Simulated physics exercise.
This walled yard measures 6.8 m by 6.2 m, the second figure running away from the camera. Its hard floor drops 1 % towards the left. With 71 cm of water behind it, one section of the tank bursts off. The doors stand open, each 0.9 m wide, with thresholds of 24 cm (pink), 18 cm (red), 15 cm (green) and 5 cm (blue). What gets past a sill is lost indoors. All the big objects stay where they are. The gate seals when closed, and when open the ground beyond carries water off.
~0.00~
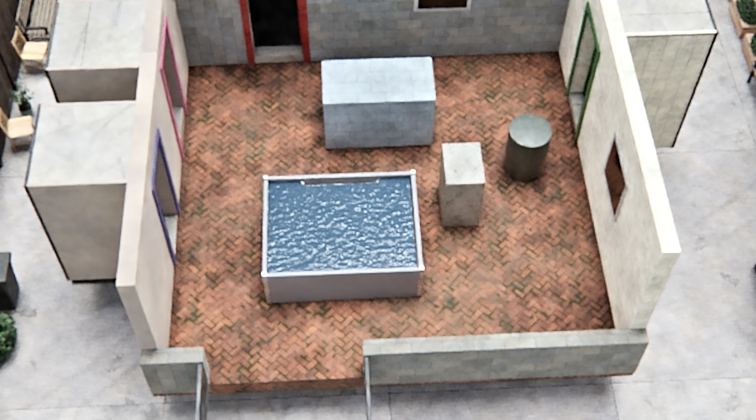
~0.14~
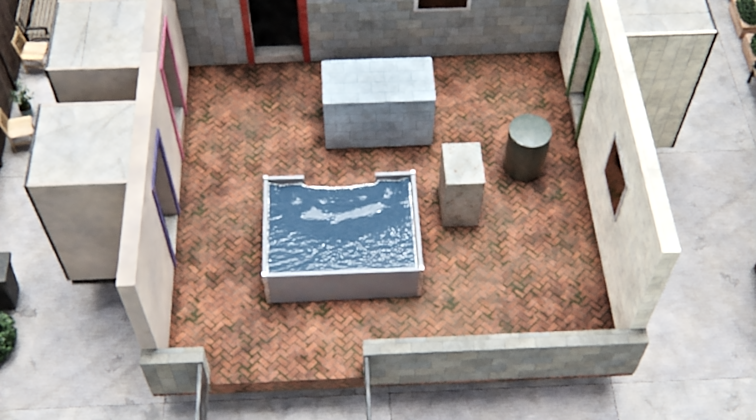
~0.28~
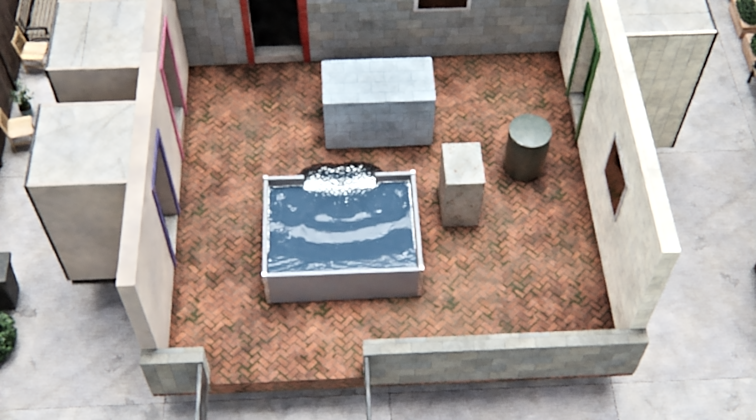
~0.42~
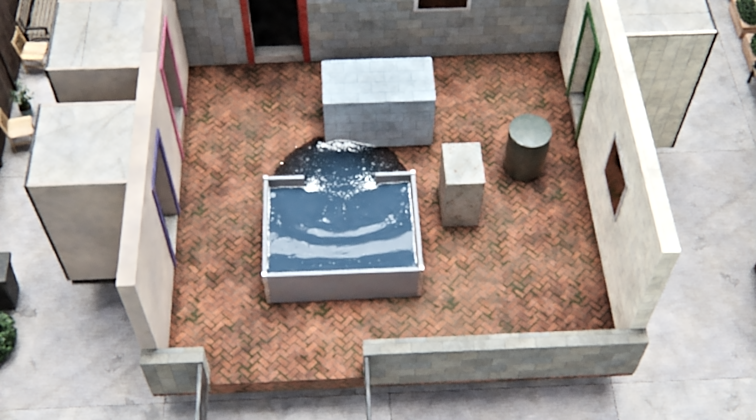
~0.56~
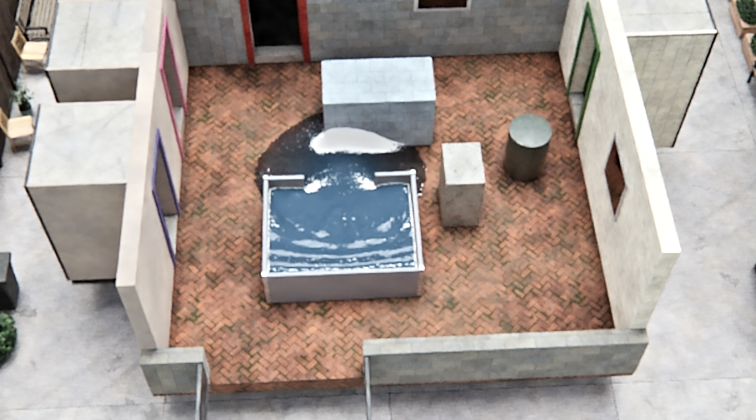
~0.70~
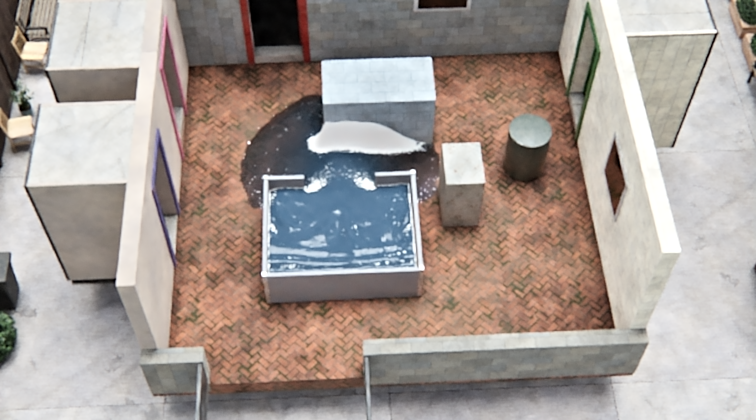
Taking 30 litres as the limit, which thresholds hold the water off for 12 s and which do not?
Within that time: At the pink door it does not reach the limit; at the red door it keeps below the limit; at the green door it keeps below the limit; at the blue door it keeps below the limit.
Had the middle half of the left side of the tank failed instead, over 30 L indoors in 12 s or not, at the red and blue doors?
Then: Red under, blue over.
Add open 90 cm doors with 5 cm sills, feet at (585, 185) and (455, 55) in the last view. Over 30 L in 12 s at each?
In that order: Below, past it.
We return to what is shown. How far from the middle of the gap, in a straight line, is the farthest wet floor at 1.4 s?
Some 3.8 m out.
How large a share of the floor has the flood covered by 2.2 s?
Near 40 per cent is wet.
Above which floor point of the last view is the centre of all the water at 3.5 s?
At about (343, 183).
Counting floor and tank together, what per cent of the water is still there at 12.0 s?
Roughly 90 in a hundred.
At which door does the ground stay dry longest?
It is the blue one.
After 1.4 s water covers 25 % of the floor and is deepest (50 cm) near (340, 155); pink door not reached, red door 11 cm at the sill, 0 L in, green door not reached, blue door not reached.
After 2.2 s water covers 40 % of the floor and is deepest (40 cm) near (189, 76); pink door 22 cm at the sill, 0 L in, red door 16 cm at the sill, 1 L in, green door 17 cm at the sill, 0 L in, blue door not reached.
After 3.5 s water covers 65 % of the floor and is deepest (29 cm) near (340, 155); pink door 20 cm at the sill, 1 L in, red door 15 cm at the sill, 2 L in, green door 9 cm at the sill, 3 L in, blue door 4 cm at the sill, 0 L in.
After 7.0 s water covers 95 % of the floor and is deepest (14 cm) near (184, 145); pink door 14 cm at the sill, 1 L in, red door 9 cm at the sill, 2 L in, green door 13 cm at the sill, 3 L in, blue door 5 cm at the sill, 1 L in.
After 12.0 s water covers 95 % of the floor and is deepest (12 cm) near (175, 269); pink door 7 cm at the sill, 1 L in, red door 9 cm at the sill, 2 L in, green door 6 cm at the sill, 3 L in, blue door 7 cm at the sill, 3 L in.
